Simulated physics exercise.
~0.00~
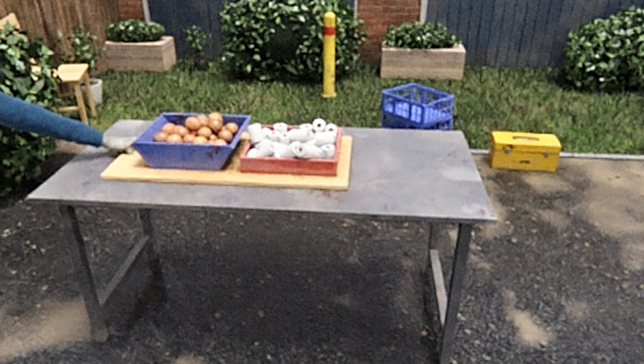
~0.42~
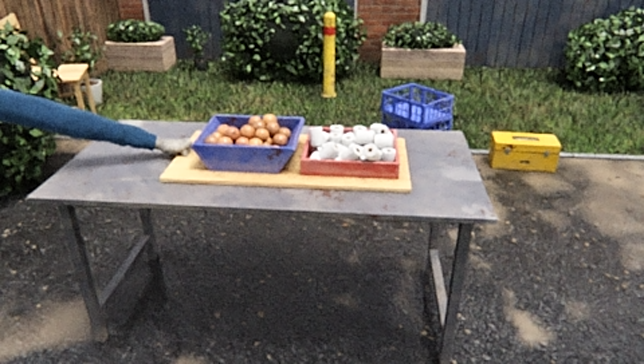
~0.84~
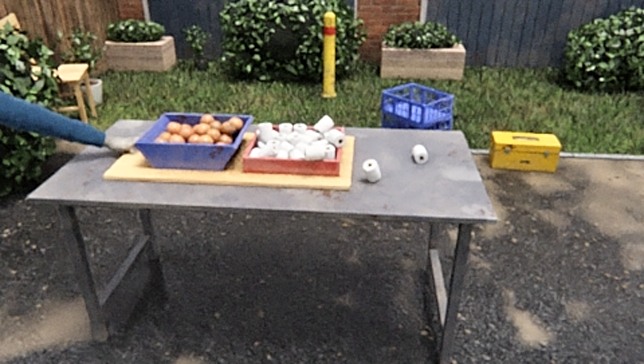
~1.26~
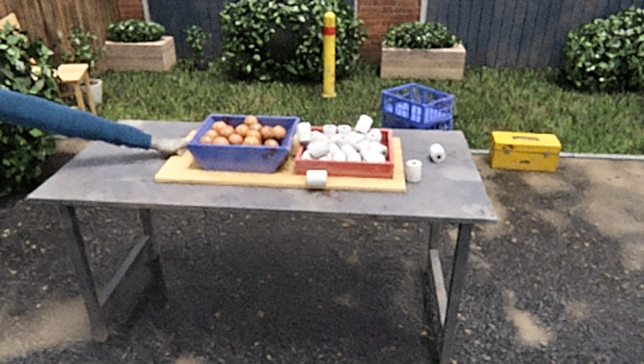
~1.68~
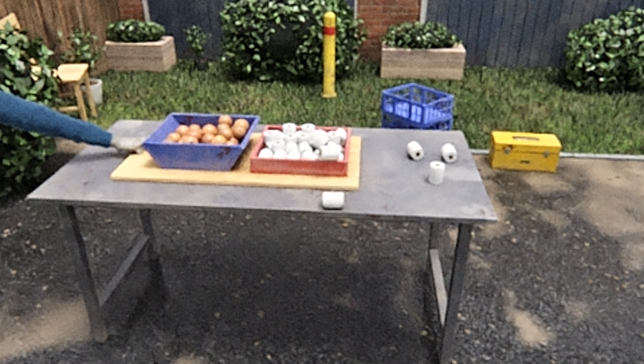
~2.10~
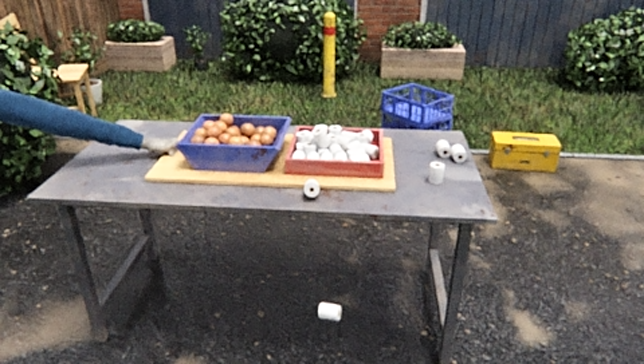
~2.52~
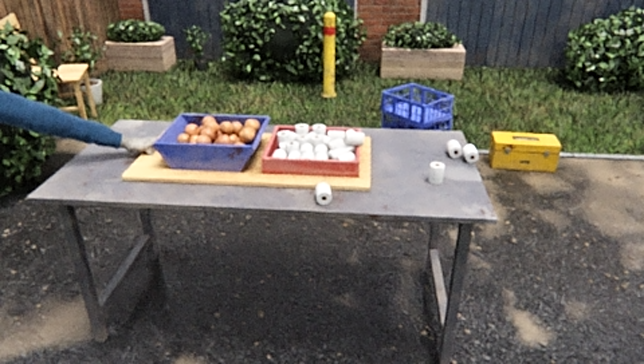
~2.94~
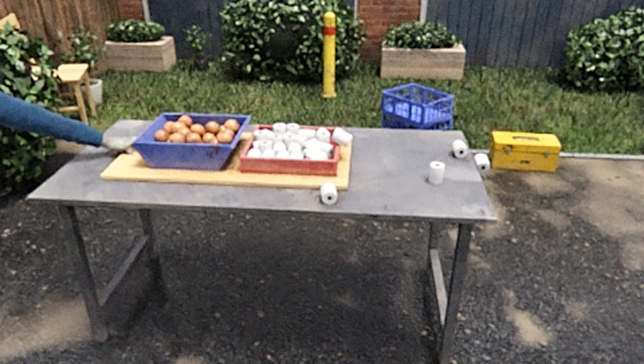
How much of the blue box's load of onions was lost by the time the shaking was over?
None of it was lost. The onions were all still in the blue box at the end, so the loss was well under a sixth.
